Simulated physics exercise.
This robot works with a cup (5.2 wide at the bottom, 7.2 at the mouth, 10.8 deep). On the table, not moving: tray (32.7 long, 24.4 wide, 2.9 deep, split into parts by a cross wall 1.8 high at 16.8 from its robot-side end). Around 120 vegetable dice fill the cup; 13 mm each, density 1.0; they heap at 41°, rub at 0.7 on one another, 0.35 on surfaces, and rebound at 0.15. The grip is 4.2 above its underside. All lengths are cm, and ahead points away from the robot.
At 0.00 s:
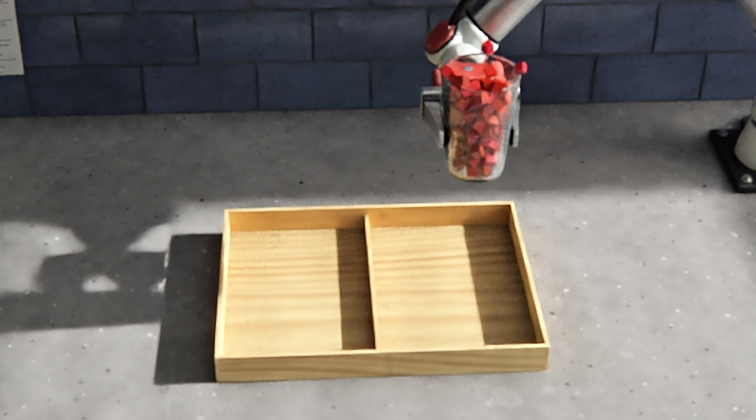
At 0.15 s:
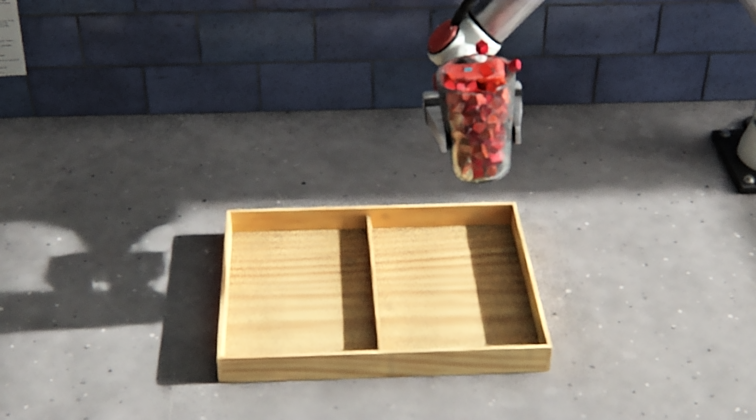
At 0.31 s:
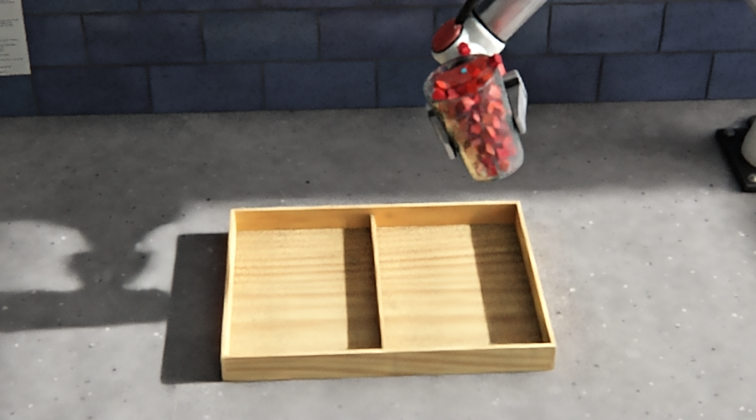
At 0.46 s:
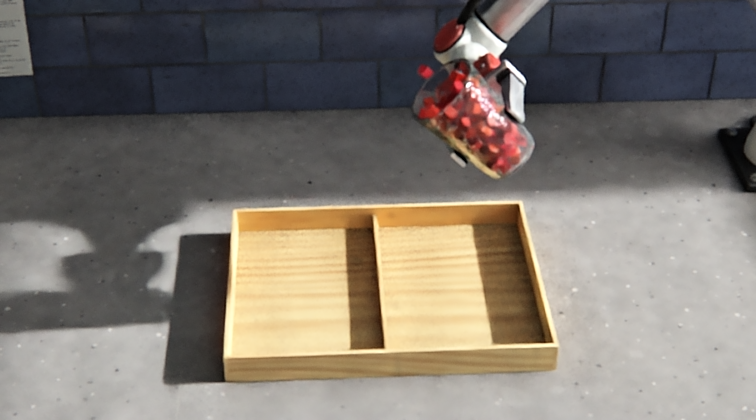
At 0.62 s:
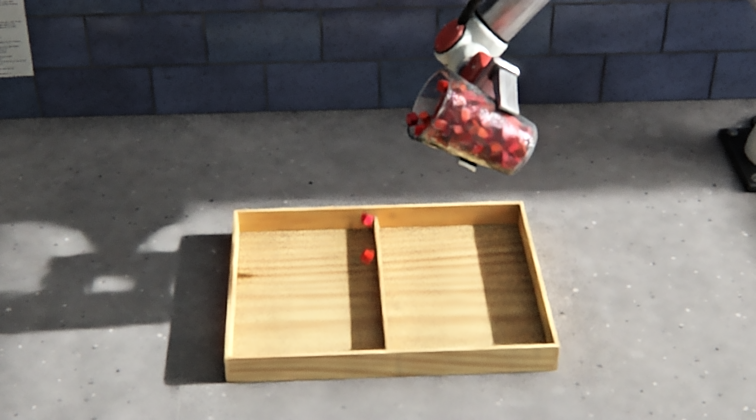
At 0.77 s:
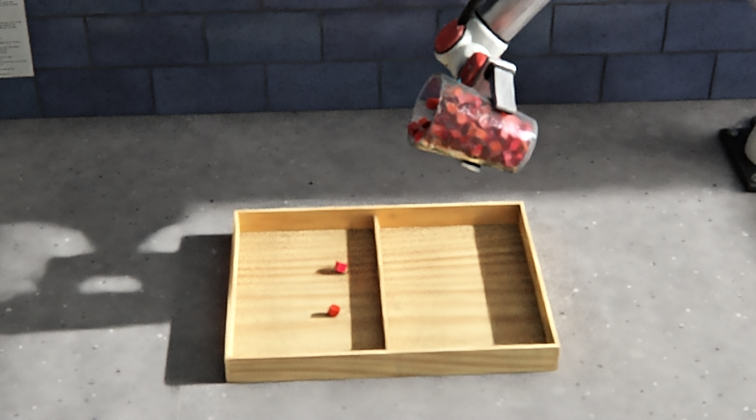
A robot arm held a clear cup packed with red cubes above a divided wooden tray, then tilted it steadily to the left until two cubes dropped out and landed in the left section.
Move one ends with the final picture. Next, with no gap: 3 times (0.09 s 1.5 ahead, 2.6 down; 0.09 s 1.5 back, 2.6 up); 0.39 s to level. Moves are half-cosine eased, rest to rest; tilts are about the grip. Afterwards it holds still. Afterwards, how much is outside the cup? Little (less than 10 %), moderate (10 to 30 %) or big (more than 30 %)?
Answer: Little; less than 10 % of the vegetable dice finish outside the cup.
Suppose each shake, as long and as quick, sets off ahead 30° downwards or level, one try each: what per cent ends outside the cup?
About 15 and 40 per cent.
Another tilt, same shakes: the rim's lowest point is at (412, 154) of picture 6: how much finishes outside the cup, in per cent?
About 20 per cent.
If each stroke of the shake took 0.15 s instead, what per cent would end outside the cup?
It would be near 0 per cent.
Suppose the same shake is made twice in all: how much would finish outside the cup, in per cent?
Then about 5 per cent.
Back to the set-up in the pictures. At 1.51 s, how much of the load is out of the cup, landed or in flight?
About 5 per cent by then.
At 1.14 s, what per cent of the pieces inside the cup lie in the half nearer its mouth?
Roughly 55 per cent.
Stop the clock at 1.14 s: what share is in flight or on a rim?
About 0 per cent.
By 1.14 s, tilted 65° forward, highest piece 25 above the table; 118 in the cup, 2 in the far-side part.
By 1.51 s, tilted 30° forward, highest piece 26 above the table; 116 in the cup, 3 in the far-side part, 1 in flight or on a rim.
By 1.90 s, level, highest piece 27 above the table; 116 in the cup, 4 in the far-side part.
By 2.95 s, level, highest piece 27 above the table; 116 in the cup, 4 in the far-side part.
Final count, 116 in the cup, 4 in the far-side part. That is 3 % outside the cup.
